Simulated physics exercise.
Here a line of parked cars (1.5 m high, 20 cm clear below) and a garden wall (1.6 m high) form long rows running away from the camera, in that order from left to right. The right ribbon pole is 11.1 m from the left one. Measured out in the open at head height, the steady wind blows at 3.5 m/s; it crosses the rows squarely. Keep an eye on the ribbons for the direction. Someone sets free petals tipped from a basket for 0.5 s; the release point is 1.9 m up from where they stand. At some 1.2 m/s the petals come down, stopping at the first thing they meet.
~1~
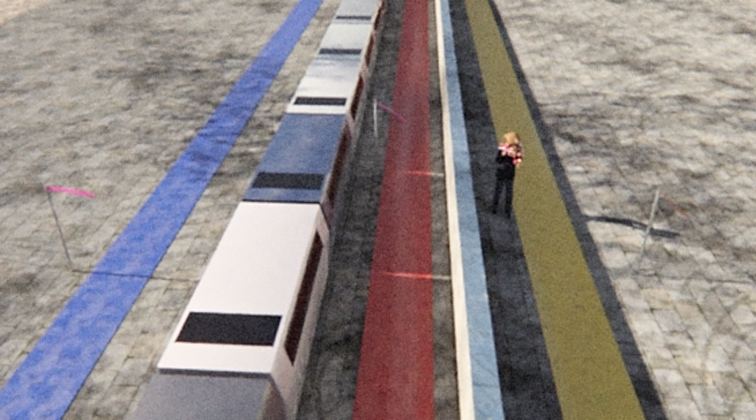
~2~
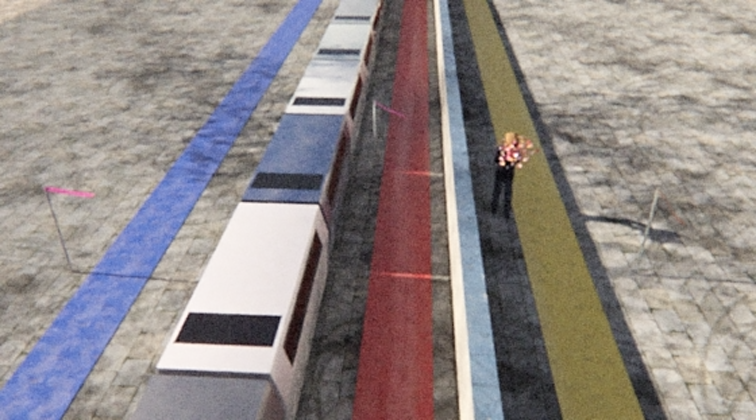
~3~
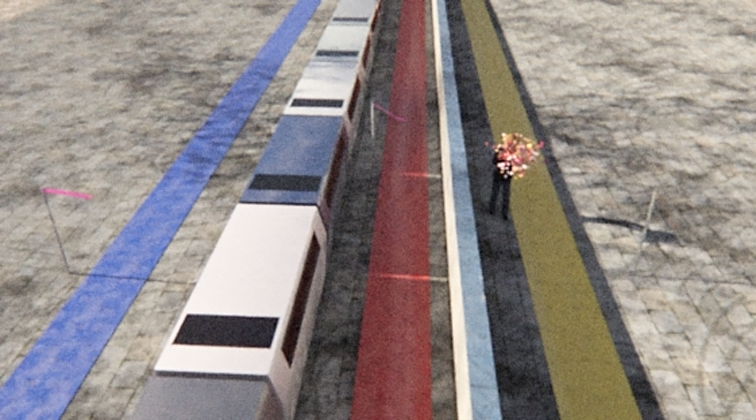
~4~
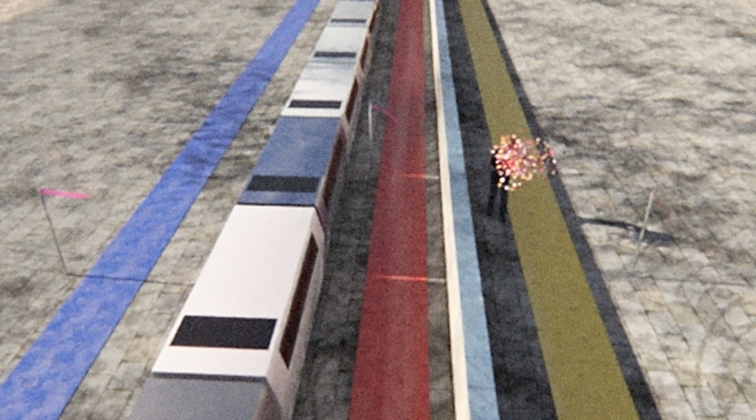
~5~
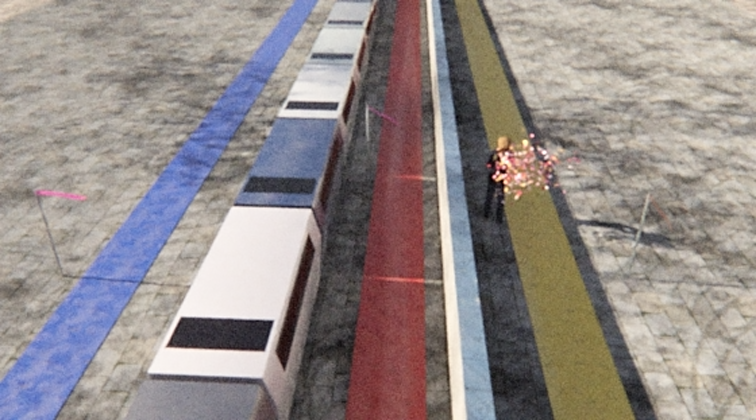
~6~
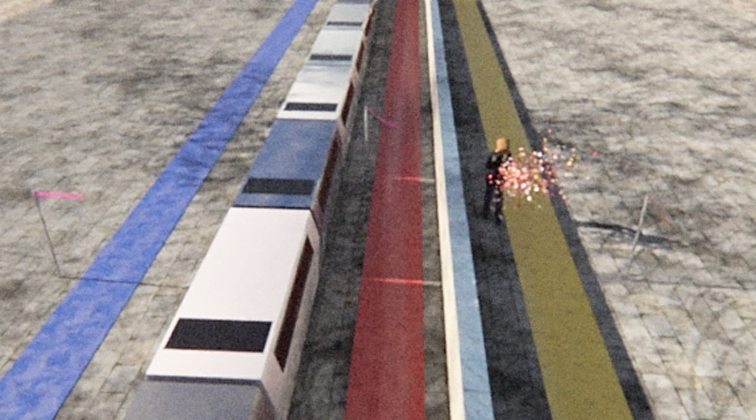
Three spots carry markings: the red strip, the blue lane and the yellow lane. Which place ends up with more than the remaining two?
It is the yellow one.
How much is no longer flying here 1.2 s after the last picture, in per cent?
It comes to around 45 %.
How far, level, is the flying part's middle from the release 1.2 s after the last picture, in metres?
Estimate: Some 0.5 m.
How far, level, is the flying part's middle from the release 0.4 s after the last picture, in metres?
About 0.5 m.
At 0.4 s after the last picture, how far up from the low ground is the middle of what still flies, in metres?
About 1.0 m high.
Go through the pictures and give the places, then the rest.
In the first frame, the left ribbon ends at (94, 196), leaning 80 degrees to the right, the petals in the air span x = 500 to 520 around y = 150 and it comes from (513, 146).
In the second frame, the right ribbon ends at (685, 224), leaning 40 degrees to the right, the petals in the air span x = 505 to 530 around y = 150, the yellow one passes (557, 269), the blue one passes (135, 253) and the red one passes (401, 263).
In the third frame, the inner ribbon ends at (405, 120), leaning 60 degrees to the right, the petals in the air span x = 500 to 535 around y = 155 and the top of the line of parked cars crosses (294, 161).
In the fourth frame, the left ribbon ends at (89, 196), leaning 85 degrees to the right, the petals in the air span x = 500 to 545 around y = 160, the yellow one passes (533, 207), the blue one passes (172, 196) and the red one passes (401, 203).
In the fifth frame, the right ribbon ends at (672, 233), leaning 35 degrees to the right and the petals in the air span x = 500 to 555 around y = 170.
In the sixth frame, the inner ribbon ends at (397, 127), leaning 60 degrees to the right, the petals in the air span x = 500 to 565 around y = 175 and the top of the garden wall crosses (452, 166).
Then, 0.4 s after the last picture, 1 % lies on the yellow lane, 0 % on the blue lane and 0 % on the red strip; 2 % has touched down or left; the middle of what still flies is 1.0 m above the low ground, near (530, 194).
Then, 1.2 s after the last picture, 24 % lies on the yellow lane, 0 % on the blue lane and 0 % on the red strip; 44 % has touched down or left; the middle of what still flies is 0.5 m above the low ground, near (529, 216).
Then, 2.7 s after the last picture, 52 % lies on the yellow lane, 0 % on the blue lane and 0 % on the red strip; 95 % has touched down or left.
Then, 7.2 s after the last picture, 53 % lies on the yellow lane, 0 % on the blue lane and 0 % on the red strip; 100 % has touched down or left.
Then, 44.2 s after the last picture, 53 % lies on the yellow lane, 0 % on the blue lane and 0 % on the red strip; 100 % has touched down or left.
